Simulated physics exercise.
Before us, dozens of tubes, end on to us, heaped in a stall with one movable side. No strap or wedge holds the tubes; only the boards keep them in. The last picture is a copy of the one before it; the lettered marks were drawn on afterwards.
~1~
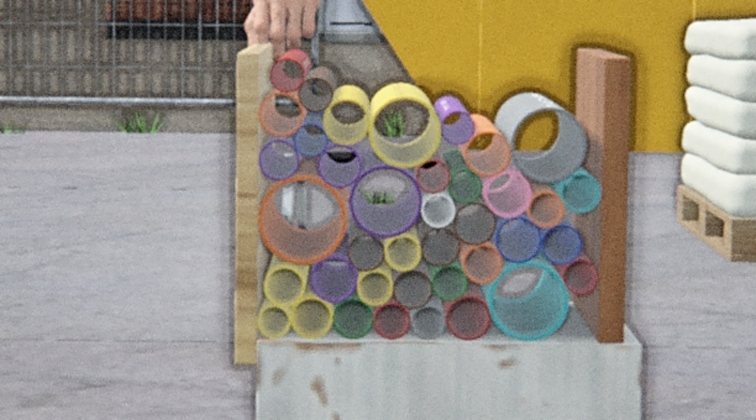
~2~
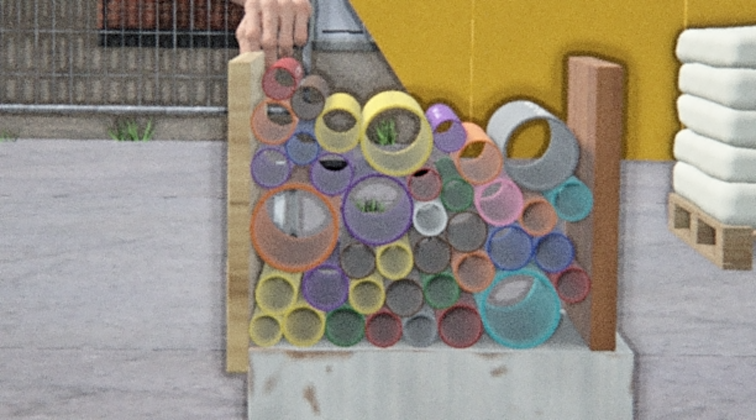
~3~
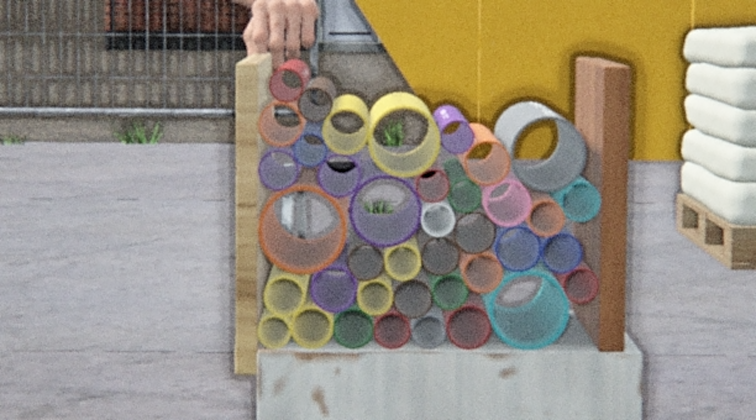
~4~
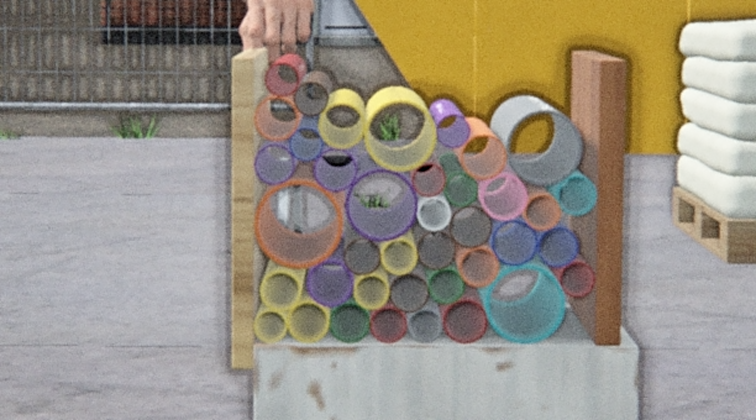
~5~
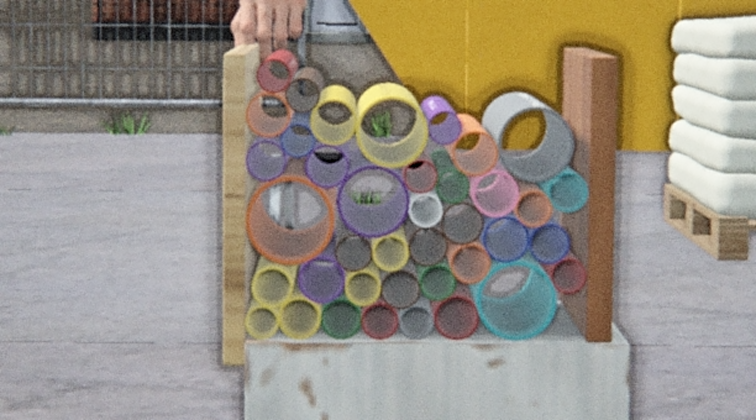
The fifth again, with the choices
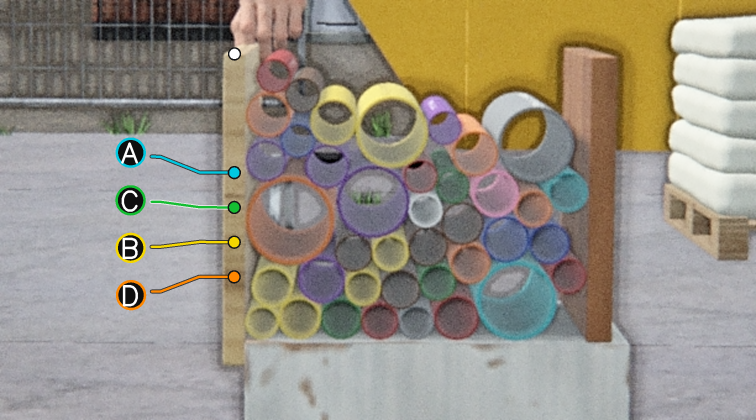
In a paved yard, a hand resting atop the left board beside a heap of colourful tubes, nothing moving but slight camera shake.
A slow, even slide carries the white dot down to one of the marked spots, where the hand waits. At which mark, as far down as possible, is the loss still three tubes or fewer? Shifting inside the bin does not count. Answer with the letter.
No lower than A.
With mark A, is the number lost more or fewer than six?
At A, fewer than six.
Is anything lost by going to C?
Yes.
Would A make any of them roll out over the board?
Yes.
On the marked copy, A at (235, 172); B at (234, 243); C at (234, 207); D at (234, 277); the white dot at (235, 54).
Following A. Soon after the start, top of the board (246, 114).
Later, top of the board (245, 172).
In the end, top of the board (245, 172), one out over the board.
As for the rest, B more than three out over the board; C more than three out over the board; D more than three out over the board.
